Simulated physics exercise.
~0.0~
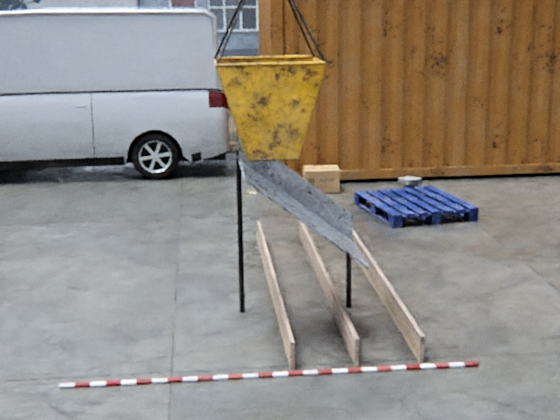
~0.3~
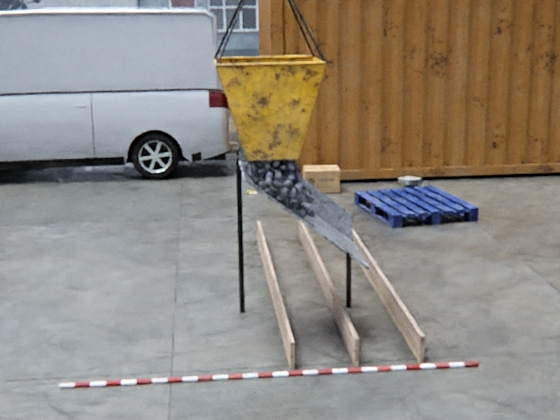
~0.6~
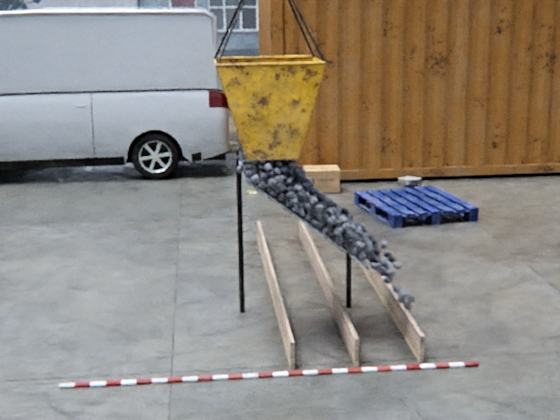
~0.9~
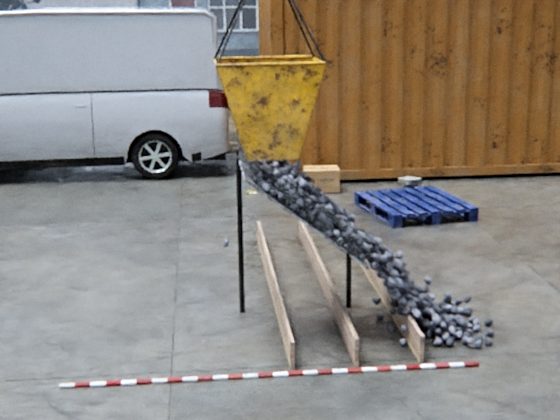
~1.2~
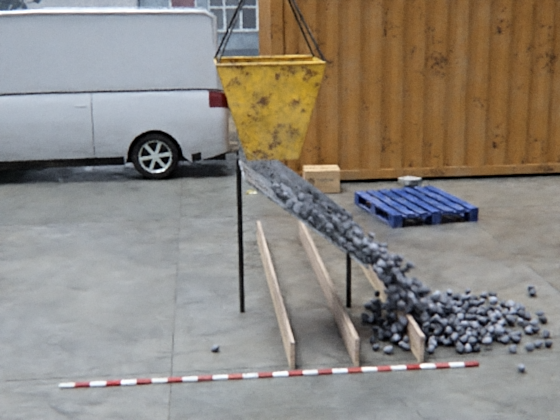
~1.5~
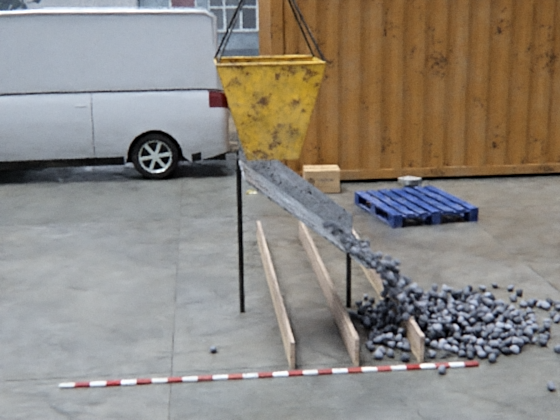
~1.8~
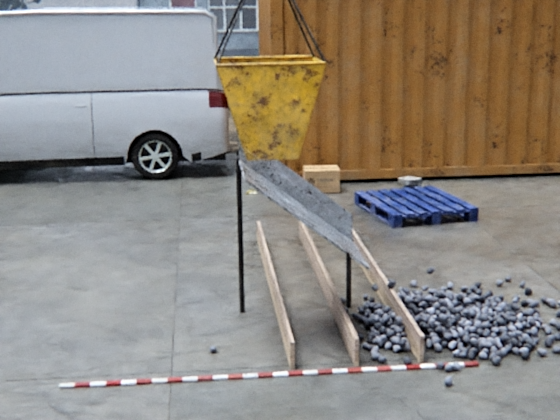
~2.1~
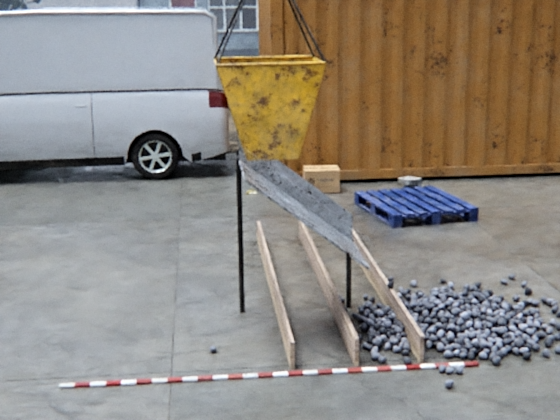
Grey stones pouring from a yellow hopper, sliding down a steel chute and spilling past wooden planks into a heap at right.
